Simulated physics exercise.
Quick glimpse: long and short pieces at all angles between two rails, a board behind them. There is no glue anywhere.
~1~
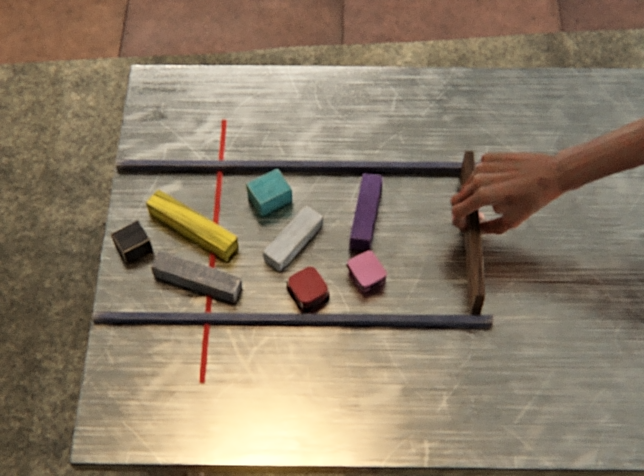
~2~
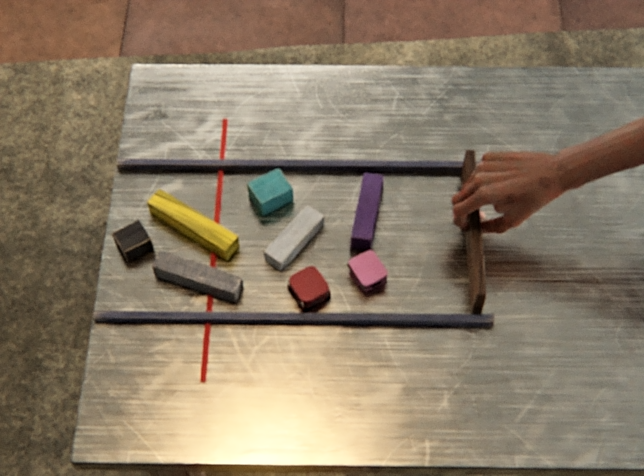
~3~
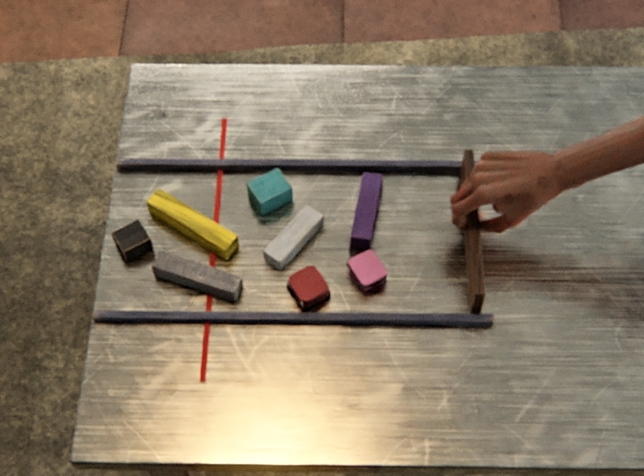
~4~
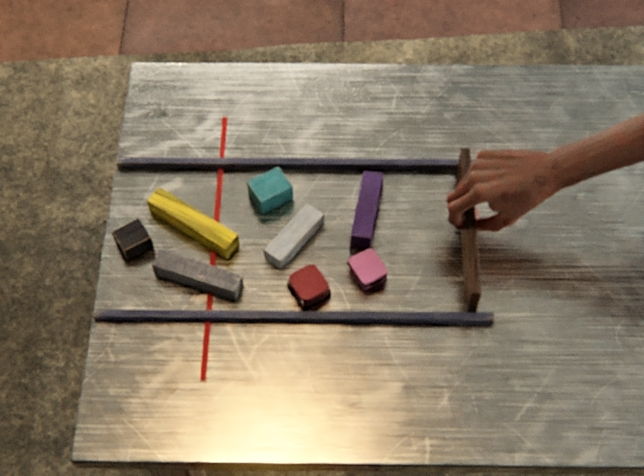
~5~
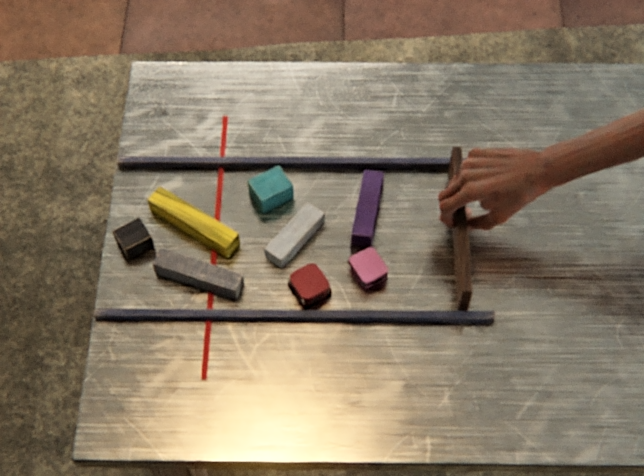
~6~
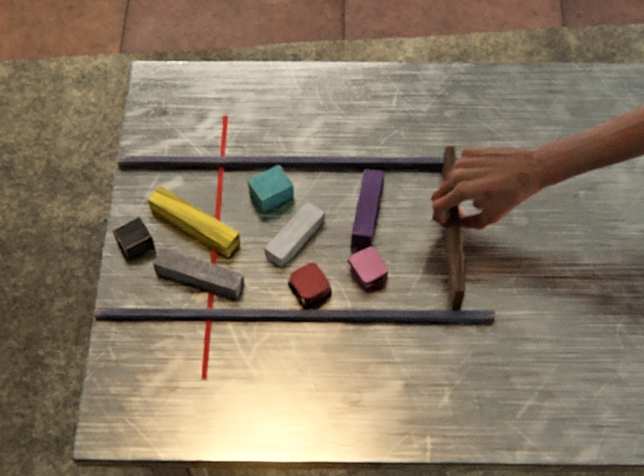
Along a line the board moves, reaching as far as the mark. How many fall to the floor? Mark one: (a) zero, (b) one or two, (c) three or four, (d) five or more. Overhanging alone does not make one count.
(a) zero.
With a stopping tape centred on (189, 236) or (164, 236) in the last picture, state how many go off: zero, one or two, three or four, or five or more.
One or two; three to four.
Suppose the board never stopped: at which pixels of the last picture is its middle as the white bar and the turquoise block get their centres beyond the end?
(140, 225) and (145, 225), more or less.
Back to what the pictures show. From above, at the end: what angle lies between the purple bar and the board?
Out of line by around 0°.
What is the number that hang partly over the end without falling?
So the number is 2.
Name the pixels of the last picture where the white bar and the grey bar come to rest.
They finish at roughly (177, 239) and (136, 270) respectively.
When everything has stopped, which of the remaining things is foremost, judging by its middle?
It's the black block that is foremost.
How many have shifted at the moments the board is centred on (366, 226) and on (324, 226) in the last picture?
First 2, after that 4.
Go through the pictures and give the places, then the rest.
The first picture shows black block (132, 242); yellow stick (192, 225); grey bar (197, 277); board (472, 231); tape (214, 240).
The second picture shows yellow stick (193, 224); white bar (294, 238).
The third picture shows grey bar (197, 276); purple bar (367, 211).
The fourth picture shows black block (133, 239); turquoise block (270, 190).
The fifth picture shows yellow stick (194, 222); pink case (368, 269).
The sixth picture shows black block (134, 238); yellow stick (194, 221); grey bar (199, 273); board (453, 227); tape (216, 236).
Soon after, none off yet; black block at rest near (134, 238); yellow stick at rest near (194, 221); grey bar at rest near (199, 273).
Then, none off yet; black block moving near (131, 236); yellow stick moved a little near (161, 219); grey bar moved a little near (169, 270).
At rest, the number that fall off is zero.
